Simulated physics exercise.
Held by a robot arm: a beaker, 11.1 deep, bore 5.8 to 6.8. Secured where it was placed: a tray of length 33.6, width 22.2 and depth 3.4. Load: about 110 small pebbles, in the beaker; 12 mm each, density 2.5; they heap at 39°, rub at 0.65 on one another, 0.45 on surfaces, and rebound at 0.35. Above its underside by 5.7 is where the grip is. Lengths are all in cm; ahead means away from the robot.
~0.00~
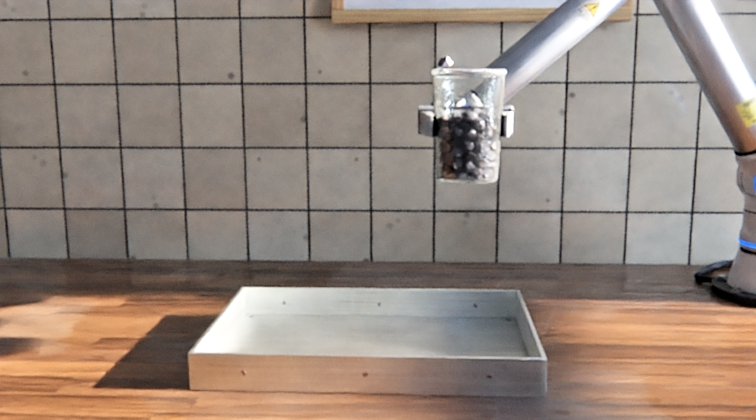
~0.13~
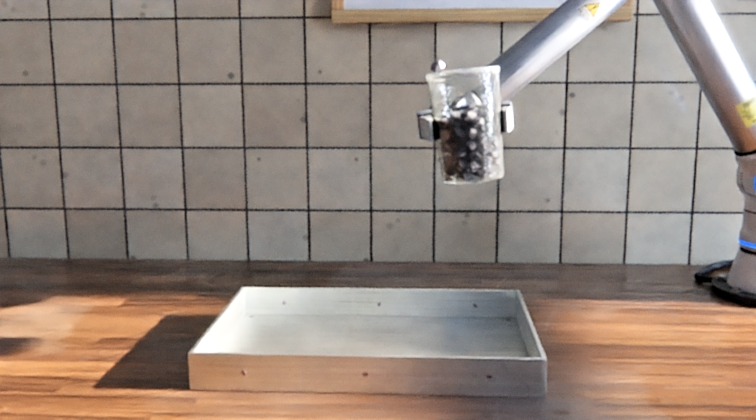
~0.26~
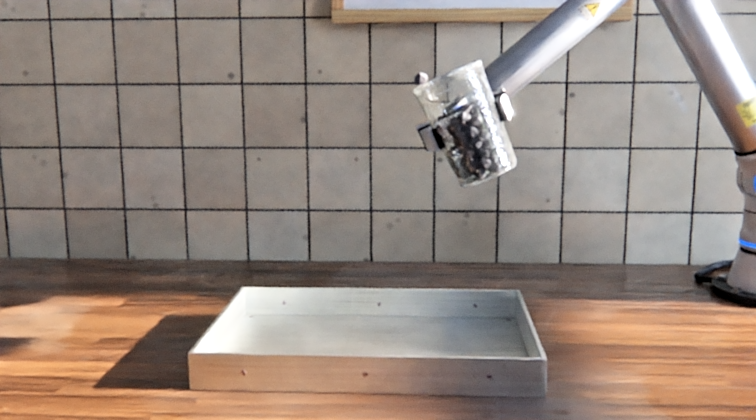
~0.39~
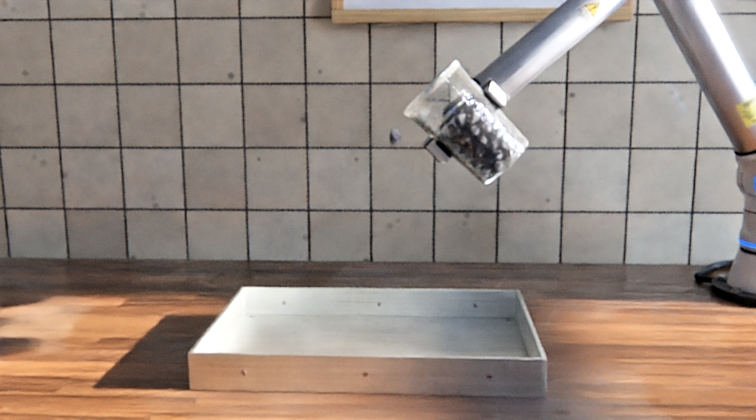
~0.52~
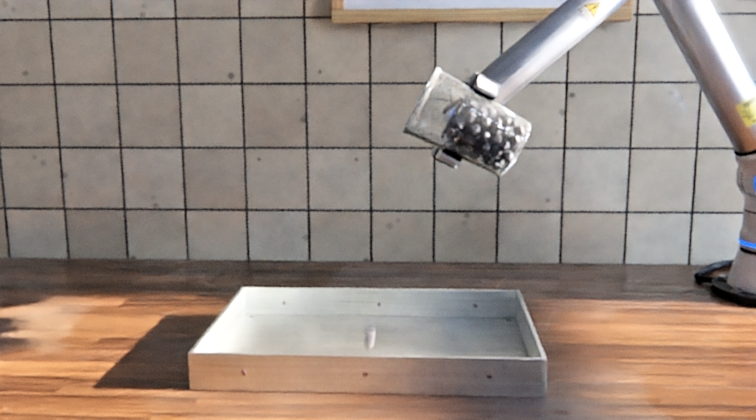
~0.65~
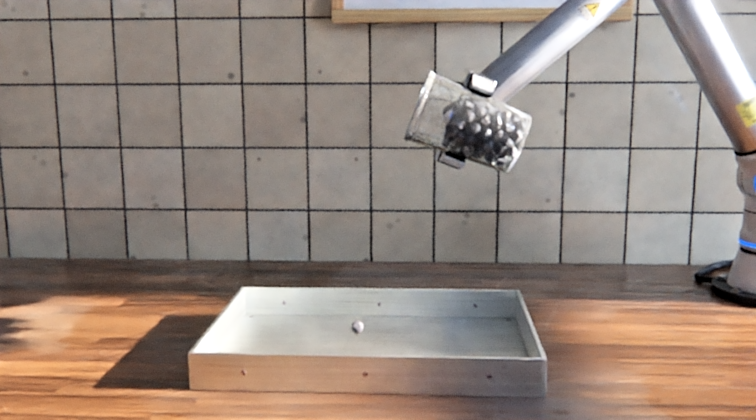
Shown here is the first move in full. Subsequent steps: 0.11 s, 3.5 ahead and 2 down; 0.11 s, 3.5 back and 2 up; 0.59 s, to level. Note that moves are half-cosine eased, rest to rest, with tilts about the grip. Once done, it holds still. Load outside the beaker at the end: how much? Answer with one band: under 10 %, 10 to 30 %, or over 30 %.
Under 10 %.
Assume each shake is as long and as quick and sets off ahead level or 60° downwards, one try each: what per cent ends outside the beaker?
About 10 and 0 per cent.
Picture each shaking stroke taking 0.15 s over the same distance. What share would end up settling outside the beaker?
Roughly 0 in a hundred.
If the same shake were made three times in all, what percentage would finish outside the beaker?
5 per cent.
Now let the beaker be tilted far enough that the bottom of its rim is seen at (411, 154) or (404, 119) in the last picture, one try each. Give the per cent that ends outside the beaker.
Estimates in order: 10 % and 0 %.
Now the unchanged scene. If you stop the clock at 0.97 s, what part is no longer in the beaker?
Share out so far: Close to 5 %.
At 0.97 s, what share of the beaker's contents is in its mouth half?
Near 25 %.
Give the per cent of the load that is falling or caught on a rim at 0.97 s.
That comes to about 4 per cent, more or less.
By 0.97 s, tilted 64° forward, highest piece 26 above the table; 107 in the beaker, 1 in the tray, 4 in flight or on a rim.
By 1.30 s, tilted 12° forward, highest piece 29 above the table; 107 in the beaker, 5 in the tray.
By 1.66 s, level, highest piece 28 above the table; 107 in the beaker, 5 in the tray.
By 2.71 s, level, highest piece 28 above the table; 107 in the beaker, 5 in the tray.
Final count, 107 in the beaker, 5 in the tray. That is 4 % outside the beaker.
